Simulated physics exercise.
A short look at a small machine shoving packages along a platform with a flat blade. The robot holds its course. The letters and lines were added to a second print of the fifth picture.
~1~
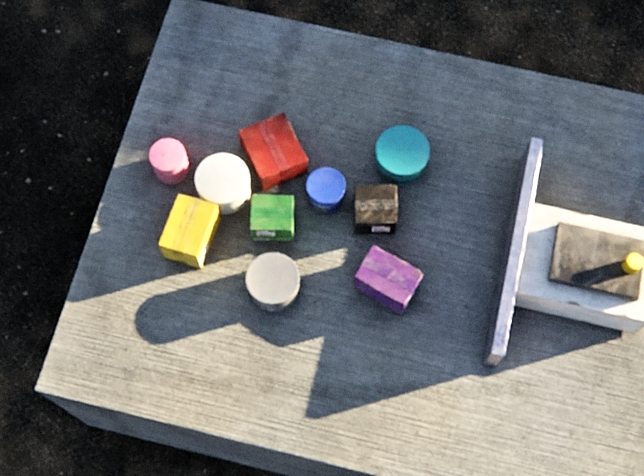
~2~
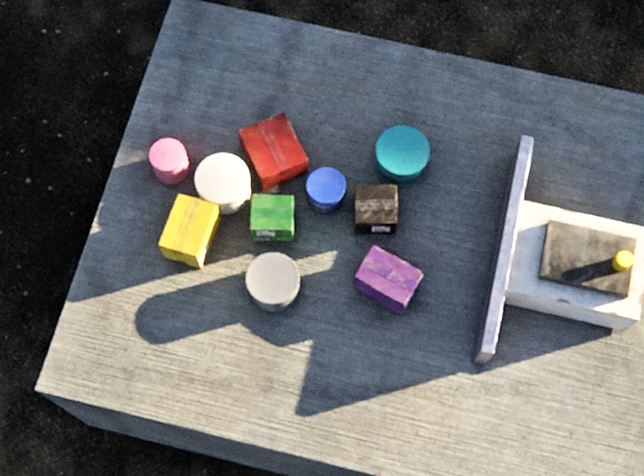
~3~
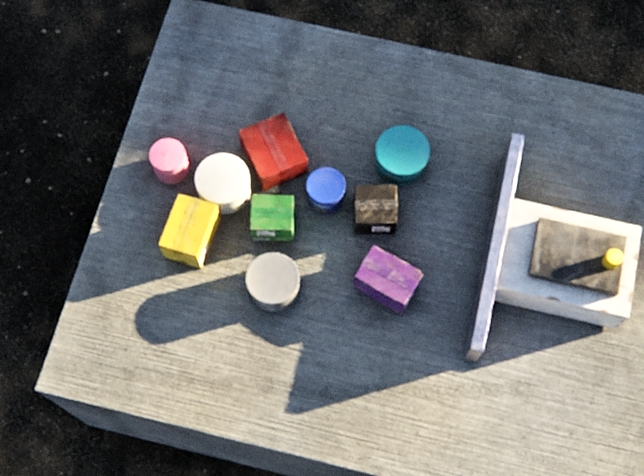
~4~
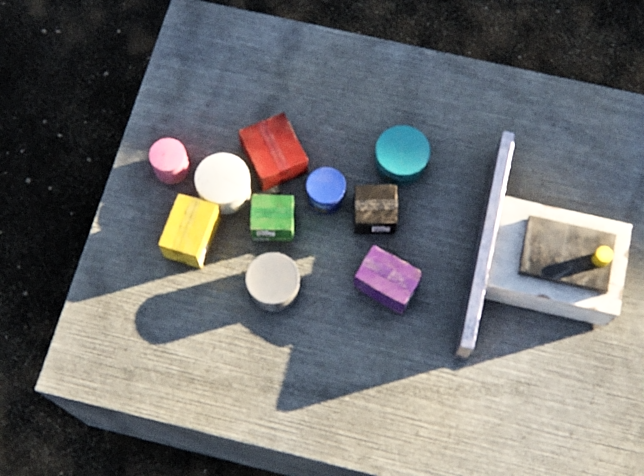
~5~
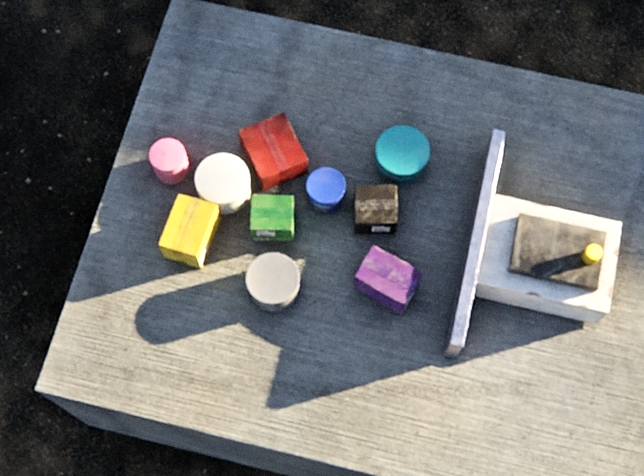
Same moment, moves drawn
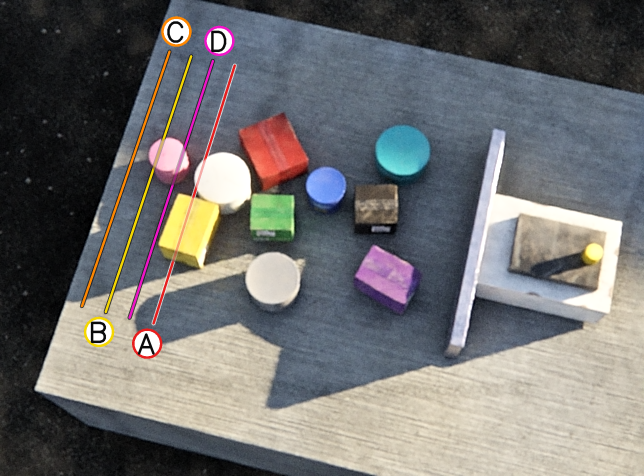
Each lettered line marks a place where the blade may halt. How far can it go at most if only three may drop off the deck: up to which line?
As far as mark A.
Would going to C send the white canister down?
By then, yes.
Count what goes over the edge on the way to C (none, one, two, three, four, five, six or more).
In all, six or more.
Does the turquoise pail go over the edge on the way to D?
By then, no.
On the copy, A at (196, 188); B at (151, 178); C at (128, 172); D at (173, 183).
On A. First, robot (446, 226); turquoise pail (358, 146); grey pail (268, 283).
Then, robot (343, 202); pink canister (137, 148); white canister (171, 172).
Finally, robot (264, 184); white canister over the edge; pink canister over the edge; two fallen.
By contrast, B drops six; C drops ten; D drops four.
